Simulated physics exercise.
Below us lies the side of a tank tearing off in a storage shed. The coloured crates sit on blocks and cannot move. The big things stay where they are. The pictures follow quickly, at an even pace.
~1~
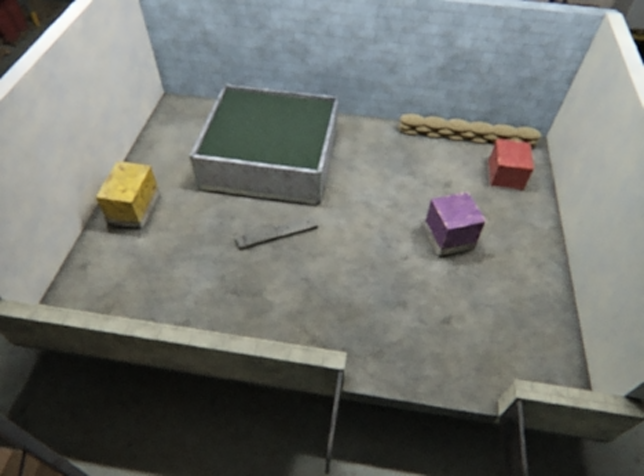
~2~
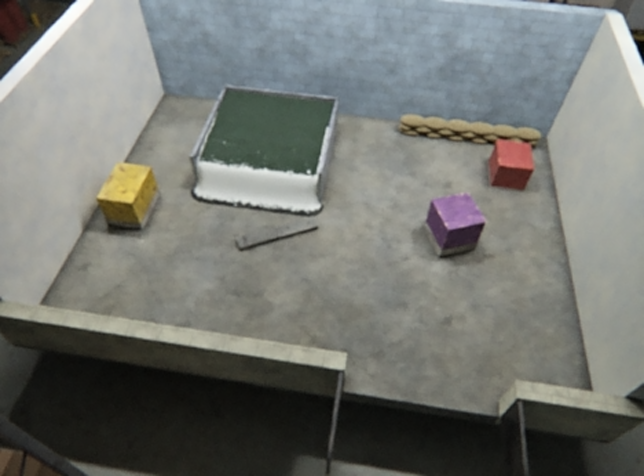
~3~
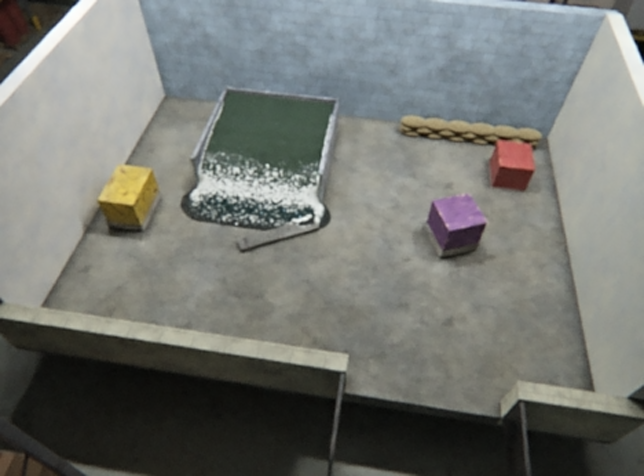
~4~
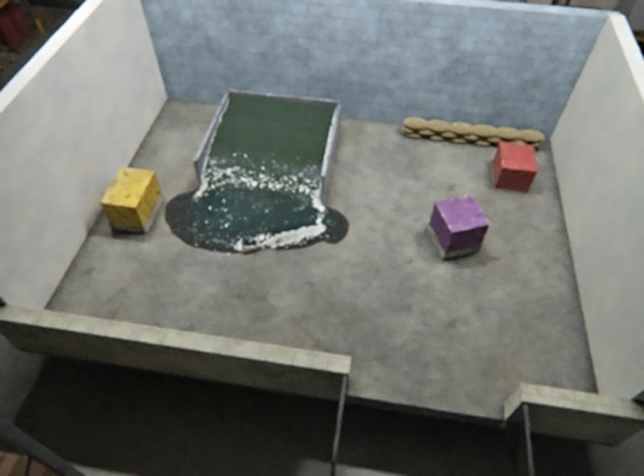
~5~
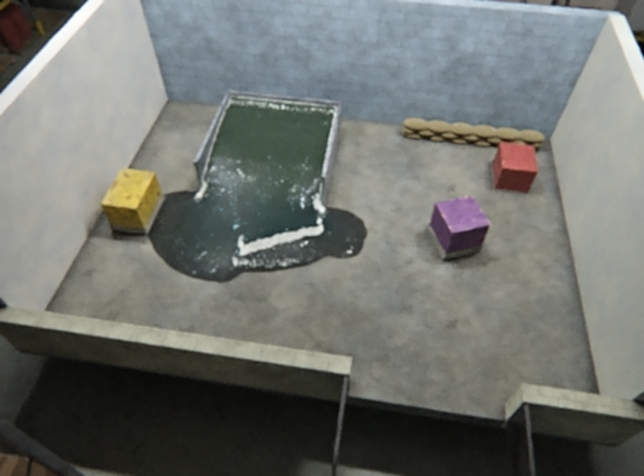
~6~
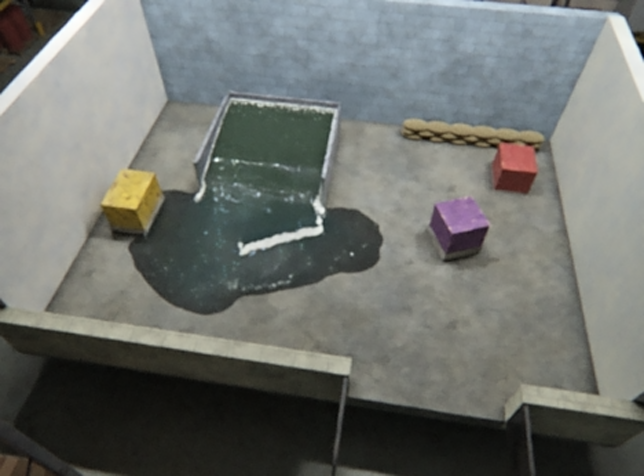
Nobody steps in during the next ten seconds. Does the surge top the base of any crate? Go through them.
In the end: The yellow crate is soaked; the purple crate keeps dry; the red crate is soaked.
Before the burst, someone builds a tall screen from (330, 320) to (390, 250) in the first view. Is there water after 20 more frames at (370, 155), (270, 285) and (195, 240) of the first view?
In that order: No water, flooded, covered.
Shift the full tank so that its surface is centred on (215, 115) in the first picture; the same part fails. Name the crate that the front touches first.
The one in yellow.
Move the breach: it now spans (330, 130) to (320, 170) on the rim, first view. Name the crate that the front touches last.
It is the crate marked yellow.
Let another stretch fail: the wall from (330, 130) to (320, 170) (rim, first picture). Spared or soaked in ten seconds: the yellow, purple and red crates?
Then: The yellow one is safe, the purple one is soaked, the red one is topped.
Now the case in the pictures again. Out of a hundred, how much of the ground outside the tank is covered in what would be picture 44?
Some 80 per cent.
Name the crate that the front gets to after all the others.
That is the red one.
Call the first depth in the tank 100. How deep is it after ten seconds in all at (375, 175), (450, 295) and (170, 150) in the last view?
In turn 2, 8 and 8 in a hundred.
A moment on, water covers 35 % of the floor; the yellow crate water round its plinth, the purple crate not reached, the red crate not reached.
Next, water covers 45 % of the floor; the yellow crate water round its plinth, the purple crate water round its plinth, the red crate not reached.
Then, water covers 55 % of the floor; the yellow crate water round its plinth, the purple crate water round its plinth, the red crate not reached.
Later, water covers 80 % of the floor; the yellow crate water round its plinth, the purple crate water round its plinth, the red crate water round its plinth.
In the end, water covers 95 % of the floor; the yellow crate was topped, the purple crate stayed above the water, the red crate was topped.
